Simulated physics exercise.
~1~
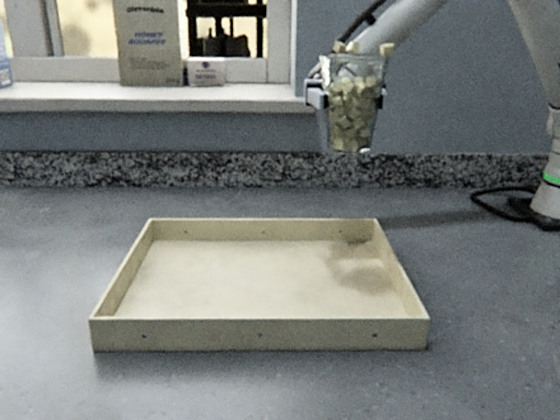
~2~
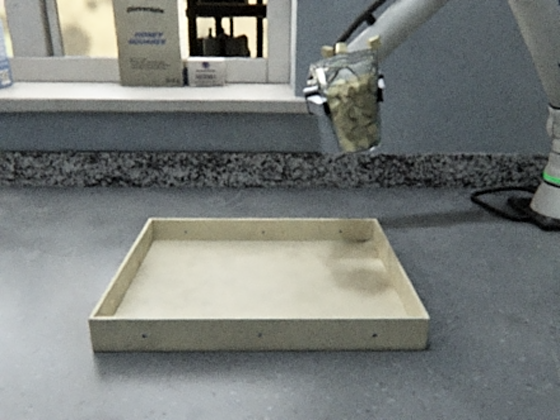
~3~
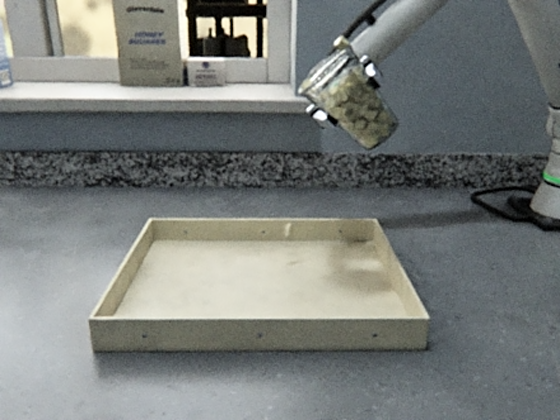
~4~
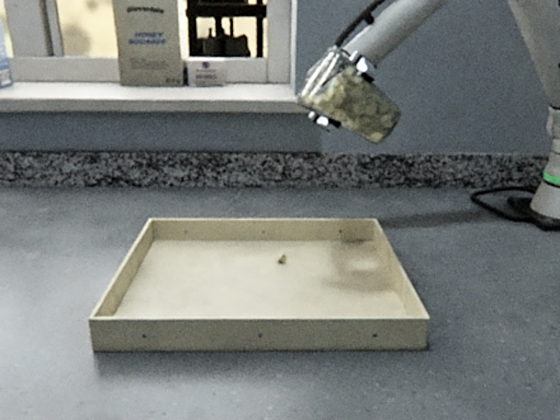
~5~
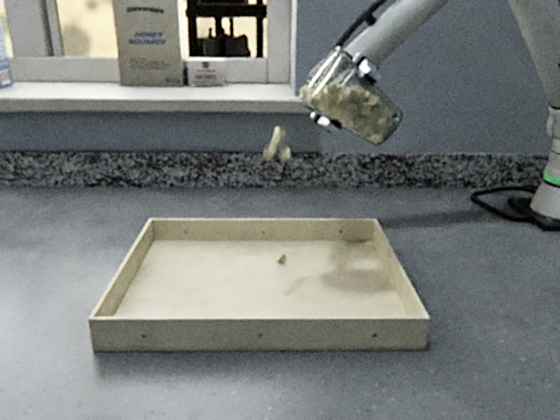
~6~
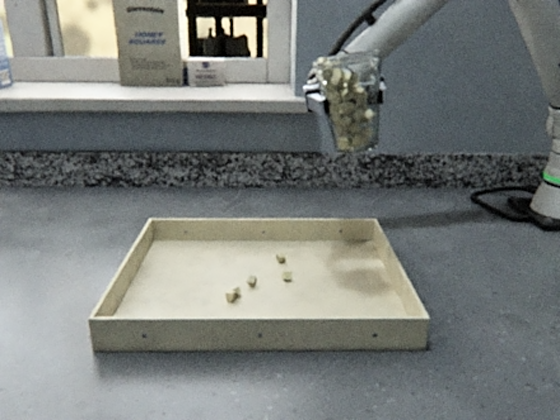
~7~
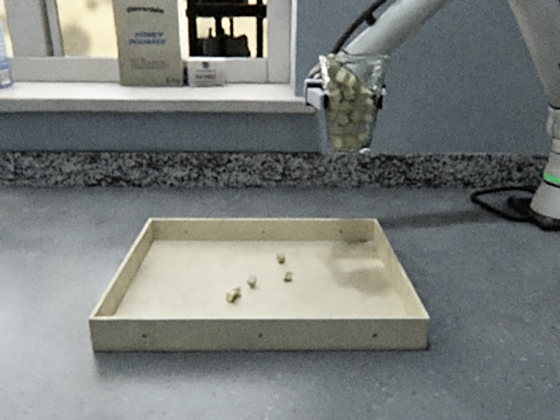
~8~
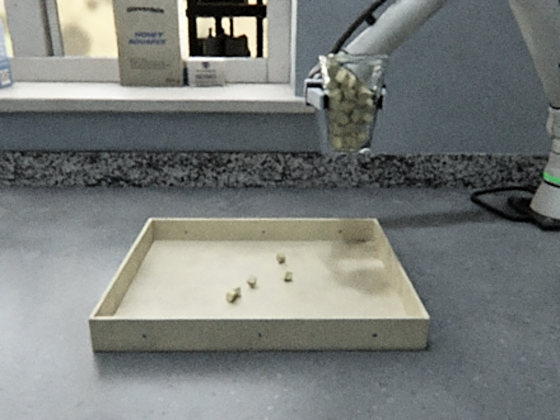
At first, a robot arm holds a clear tumbler full of small pale cubes upright above a gray counter, behind and to the right of a shallow, empty cream tray. The arm tips the tumbler toward the left, further and further, until the cubes slide toward its rim. One piece drops into the tray, and a few more tumble out after it while the tumbler leans steeply. The arm then swings the tumbler back upright, and the fallen pieces settle near the middle of the tray. It ends with the arm holding still, most cubes remaining in the tumbler and five lying scattered below.
